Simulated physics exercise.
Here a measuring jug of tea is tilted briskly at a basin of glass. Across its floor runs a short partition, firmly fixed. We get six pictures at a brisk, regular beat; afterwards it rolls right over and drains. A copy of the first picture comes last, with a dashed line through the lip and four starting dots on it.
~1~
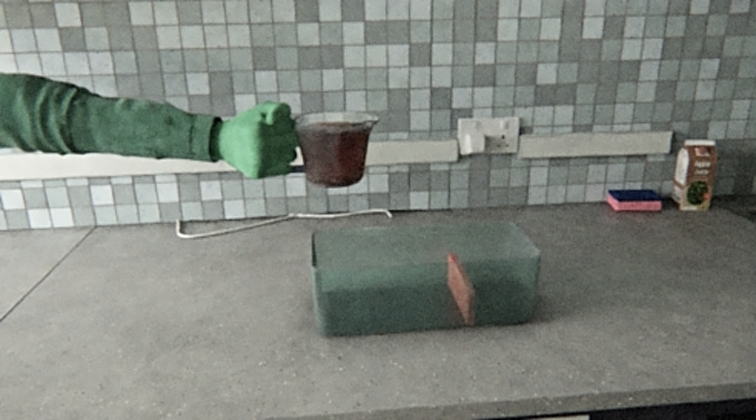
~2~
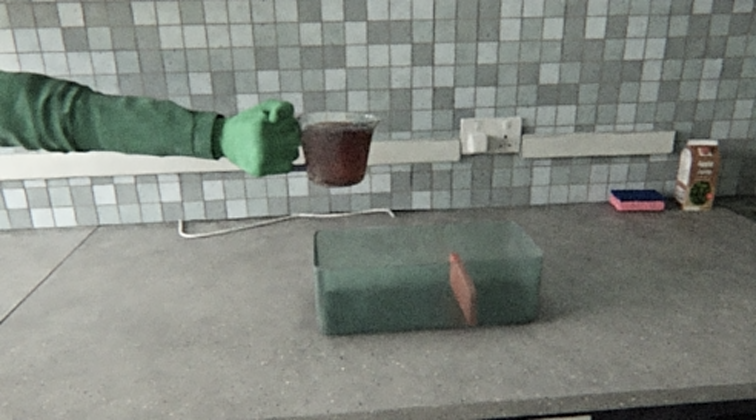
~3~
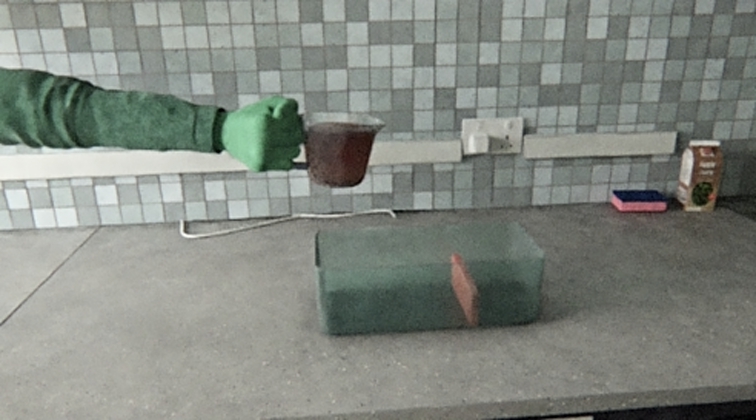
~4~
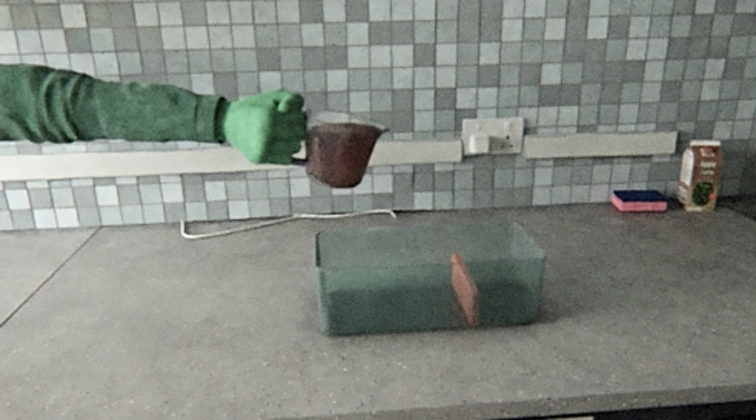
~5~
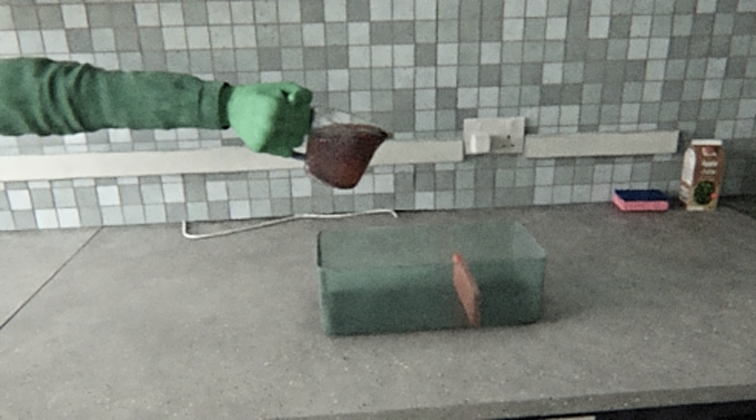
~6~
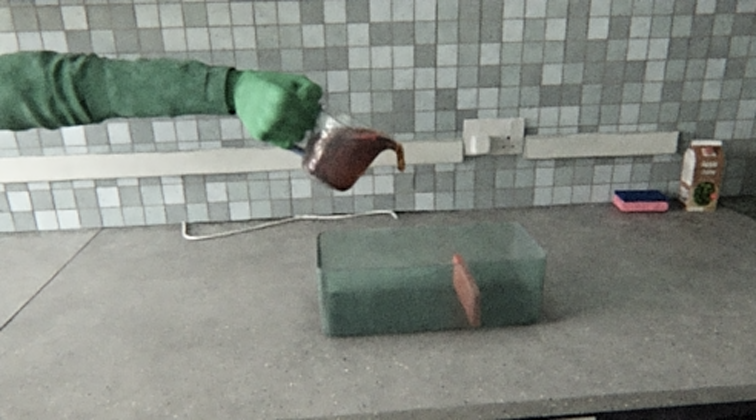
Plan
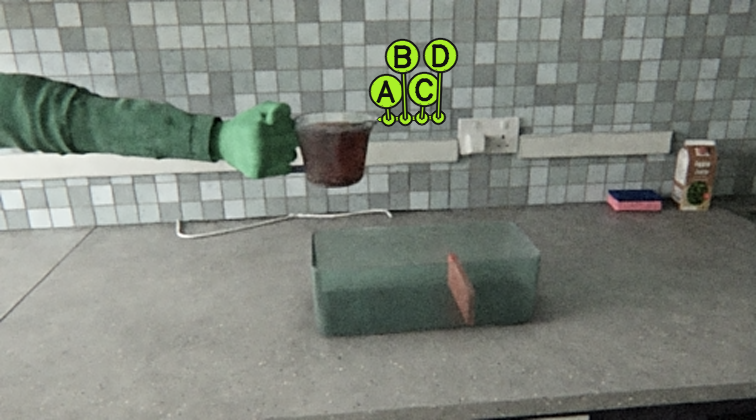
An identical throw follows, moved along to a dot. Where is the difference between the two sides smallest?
C.
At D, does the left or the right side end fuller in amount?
The right one.
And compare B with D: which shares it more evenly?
The answer is D.
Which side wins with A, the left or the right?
The left side.
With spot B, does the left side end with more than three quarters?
Yes.
In lime, A at (388, 119); B at (405, 118); C at (421, 117); D at (438, 117).
For spot A, about 95 % ends left of the wall and 3 % right of it.
For spot B, about 88 % ends left of the wall and 10 % right of it; 3 % is lost outside.
For spot C, about 50 % ends left of the wall and 48 % right of it.
For spot D, about 22 % ends left of the wall and 77 % right of it.
